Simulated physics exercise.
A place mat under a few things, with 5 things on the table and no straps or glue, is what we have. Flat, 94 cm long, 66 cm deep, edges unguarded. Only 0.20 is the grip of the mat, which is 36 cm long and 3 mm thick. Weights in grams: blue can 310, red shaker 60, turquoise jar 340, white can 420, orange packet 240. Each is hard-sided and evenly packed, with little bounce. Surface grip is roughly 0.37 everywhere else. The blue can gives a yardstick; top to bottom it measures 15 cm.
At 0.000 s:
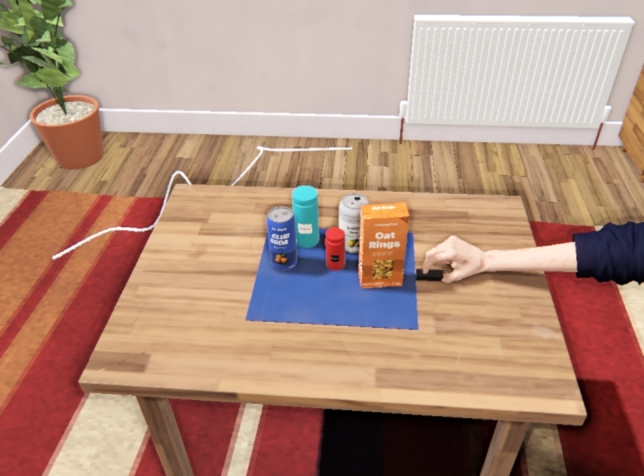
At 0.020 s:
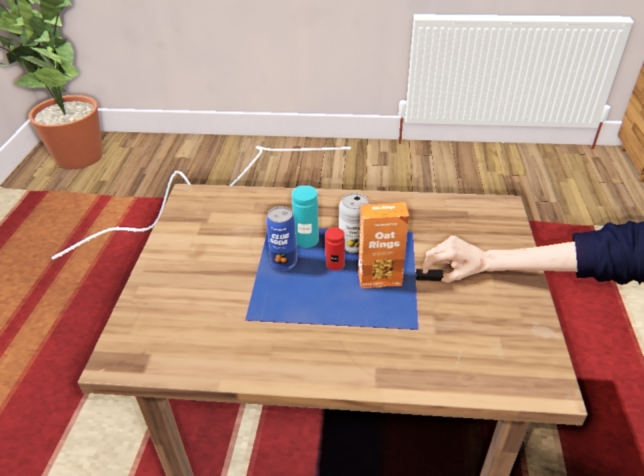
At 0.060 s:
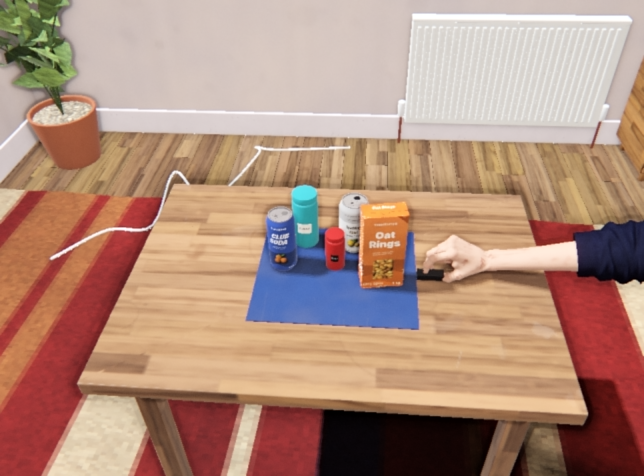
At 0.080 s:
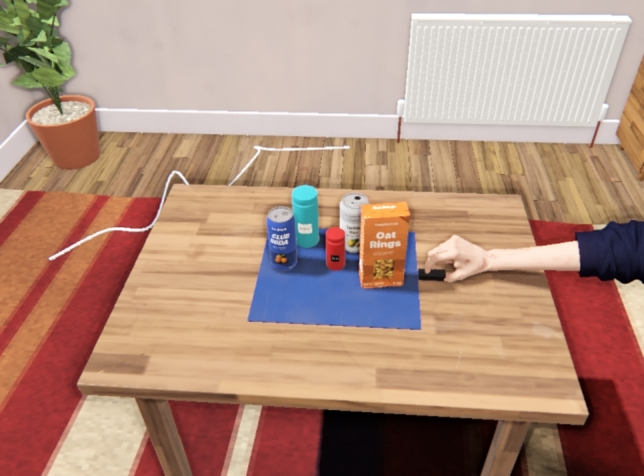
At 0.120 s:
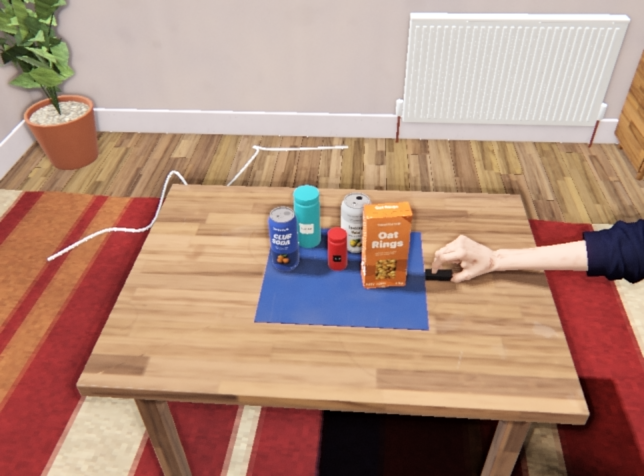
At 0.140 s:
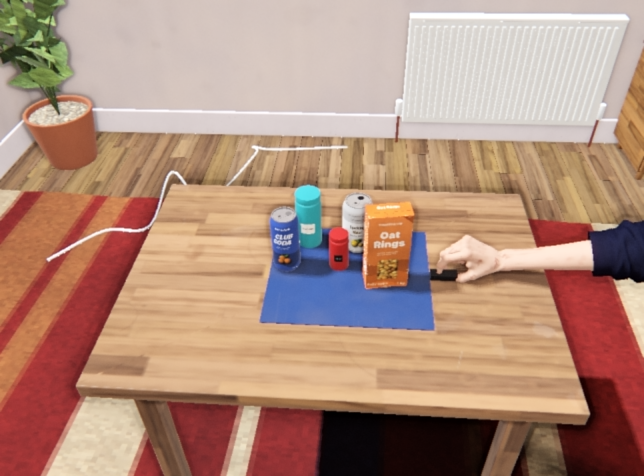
A blue place mat on a wooden table, seen from above and in front in a room with a radiator and potted plant, lies still at first under a hand at its right edge. On it stand a blue can, turquoise jar, red shaker, white can and, rightmost, an orange packet. The hand then draws the mat slightly right, the items shifting a little with it.
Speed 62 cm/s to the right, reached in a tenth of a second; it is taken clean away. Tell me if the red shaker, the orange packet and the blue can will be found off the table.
The red shaker is lost off the table, the orange packet is lost off the table, the blue can survives on the table.
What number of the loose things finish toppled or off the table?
4.
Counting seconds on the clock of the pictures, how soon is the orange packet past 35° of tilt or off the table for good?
Somewhere about 0.8 s.
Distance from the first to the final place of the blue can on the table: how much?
Net shift near 12 cm.
After 0.44 s, mat pulled 22 cm; red shaker slid 15 cm near (402, 251); orange packet slid 15 cm near (454, 249); blue can slid 12 cm near (334, 243).
After 0.74 s, mat pulled 40 cm; orange packet slid 34 cm near (545, 253); red shaker slid 34 cm near (488, 255); blue can leaning 5° near (331, 242).
After 1.04 s, mat pulled 59 cm; red shaker, white can and orange packet now off the table; blue can slid 12 cm near (334, 243); turquoise jar slid 52 cm.
After 1.34 s, mat pulled 77 cm; turquoise jar now off the table; blue can slid 12 cm near (334, 243).
At rest (2.0 s), off the table, red shaker, turquoise jar, white can and orange packet; not toppled but over 6 cm from the start, blue can.
